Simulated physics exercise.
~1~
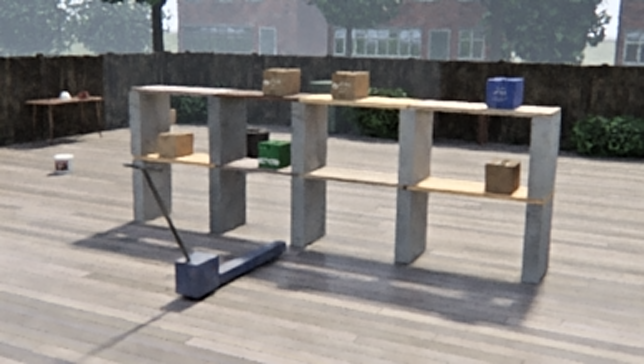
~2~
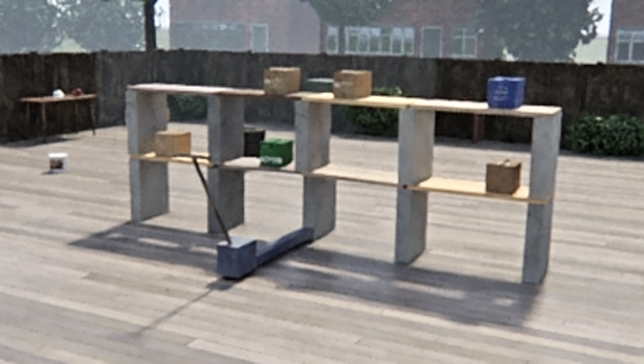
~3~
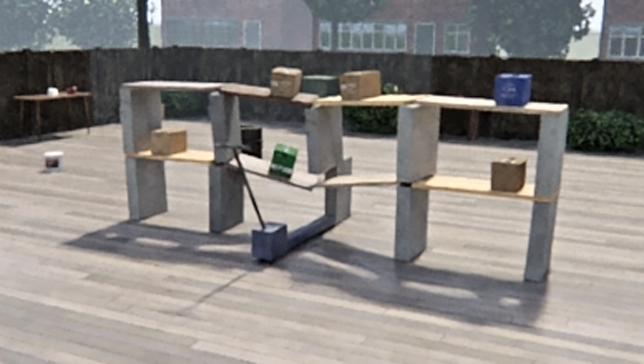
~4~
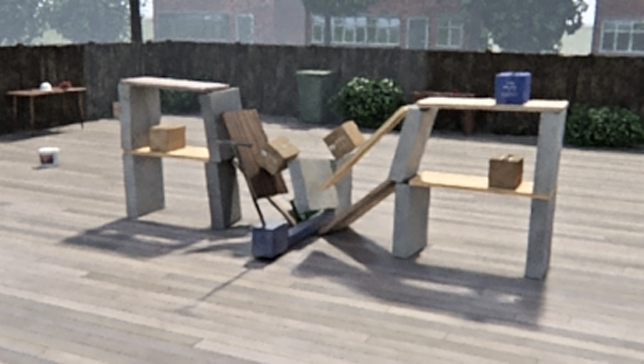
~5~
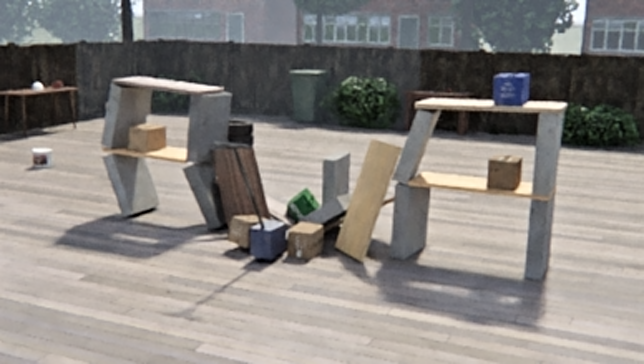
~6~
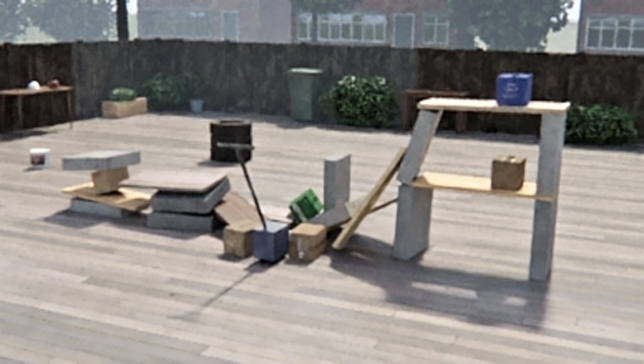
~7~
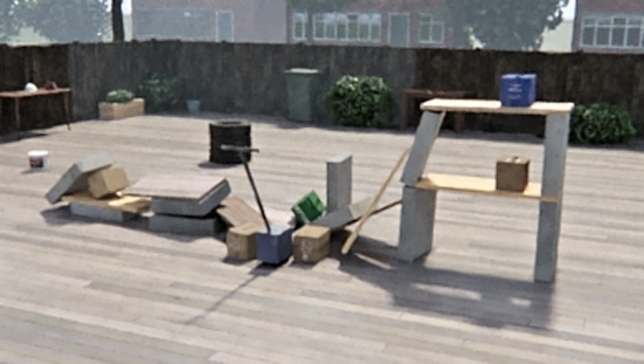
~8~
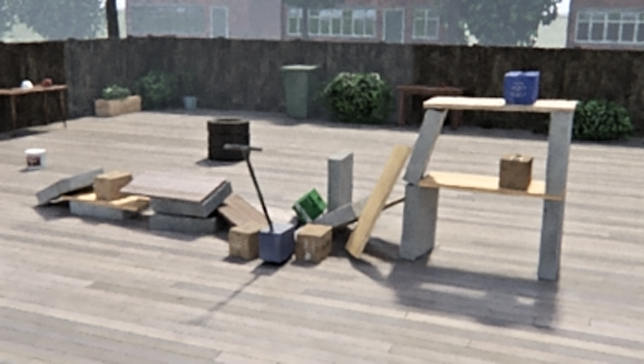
A jack slides into the base of a two-tier block-and-board shelf, collapsing the middle, then the left, leaving the right section standing.
